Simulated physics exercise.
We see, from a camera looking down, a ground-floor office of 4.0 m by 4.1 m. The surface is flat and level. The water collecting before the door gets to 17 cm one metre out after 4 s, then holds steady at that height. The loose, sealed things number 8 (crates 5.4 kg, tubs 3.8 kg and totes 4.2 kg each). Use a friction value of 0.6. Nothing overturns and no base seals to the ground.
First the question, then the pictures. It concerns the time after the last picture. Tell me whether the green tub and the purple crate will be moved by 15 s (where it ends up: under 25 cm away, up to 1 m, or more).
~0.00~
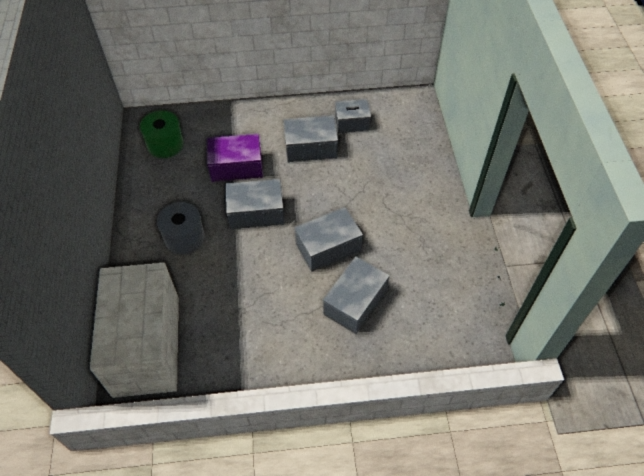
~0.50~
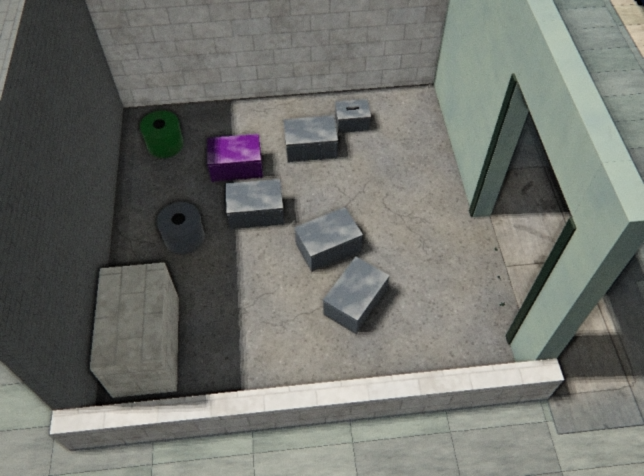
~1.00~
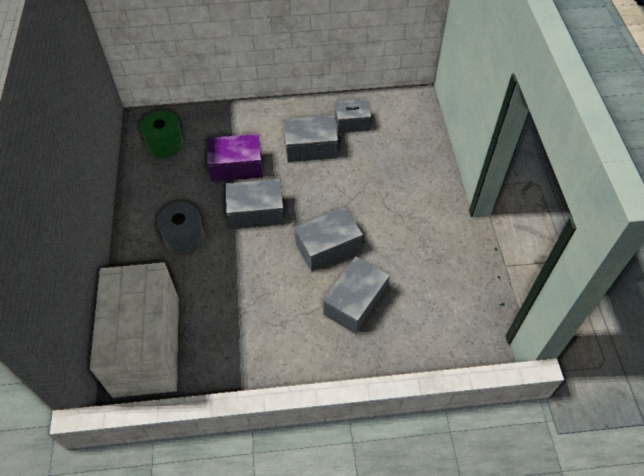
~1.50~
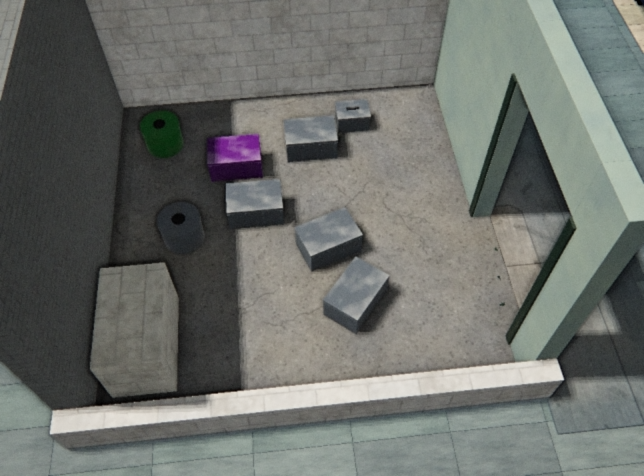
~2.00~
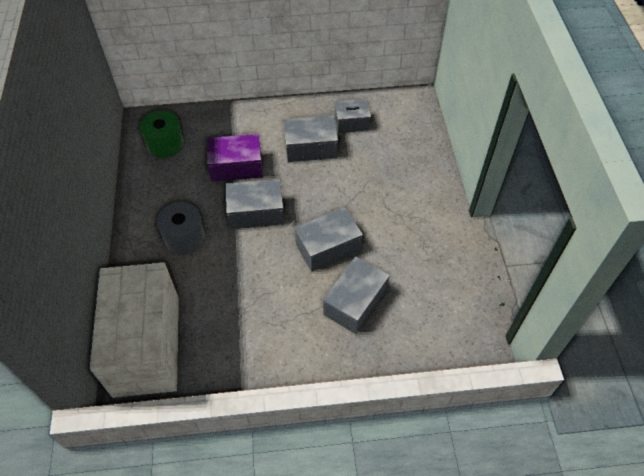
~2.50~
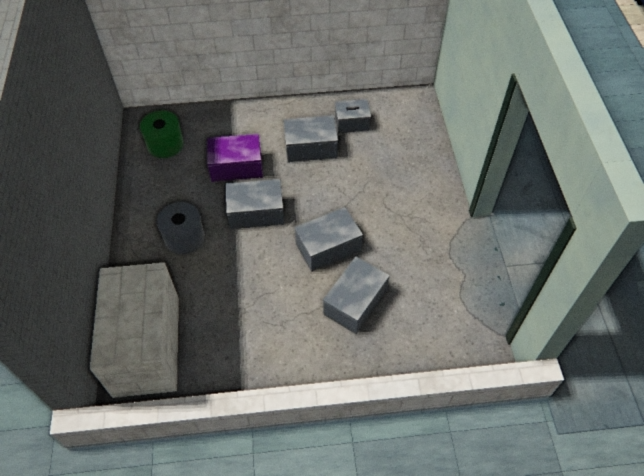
First the green tub, which goes far off, then the purple crate, which goes far off.
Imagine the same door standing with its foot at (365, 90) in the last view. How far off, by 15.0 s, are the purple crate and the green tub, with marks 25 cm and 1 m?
In that case the purple crate shifts a modest distance, the green tub goes a long way.
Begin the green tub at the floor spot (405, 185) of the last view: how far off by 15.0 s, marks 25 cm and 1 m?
Looks like it is swept a long way.
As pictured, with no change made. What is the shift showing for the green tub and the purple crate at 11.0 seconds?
Shifts: Around 60 and 150 cm.
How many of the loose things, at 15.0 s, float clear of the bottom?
8 at that moment.
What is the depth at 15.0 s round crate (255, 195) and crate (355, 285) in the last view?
Close to 12 and 12 centimetres.
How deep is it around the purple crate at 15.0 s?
Around 8 cm.
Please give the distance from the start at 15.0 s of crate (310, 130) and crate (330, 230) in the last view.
Shifts: 150 cm / 100 cm.
After 3.5 s the green tub is near (159, 124), 0.0 m from its start, aground; the purple crate is near (234, 149), 0.0 m from its start, aground; 0 afloat.
After 6.8 s the green tub is near (159, 124), 0.0 m from its start, aground; the purple crate is near (218, 140), 0.2 m from its start, aground; 3 afloat.
After 11.0 s the green tub is near (204, 88), 0.7 m from its start, afloat; the purple crate is near (345, 84), 1.6 m from its start, afloat; 7 afloat.
After 15.0 s the green tub is near (431, 94), 3.2 m from its start, afloat; the purple crate is near (426, 163), 2.2 m from its start, afloat; 8 afloat.
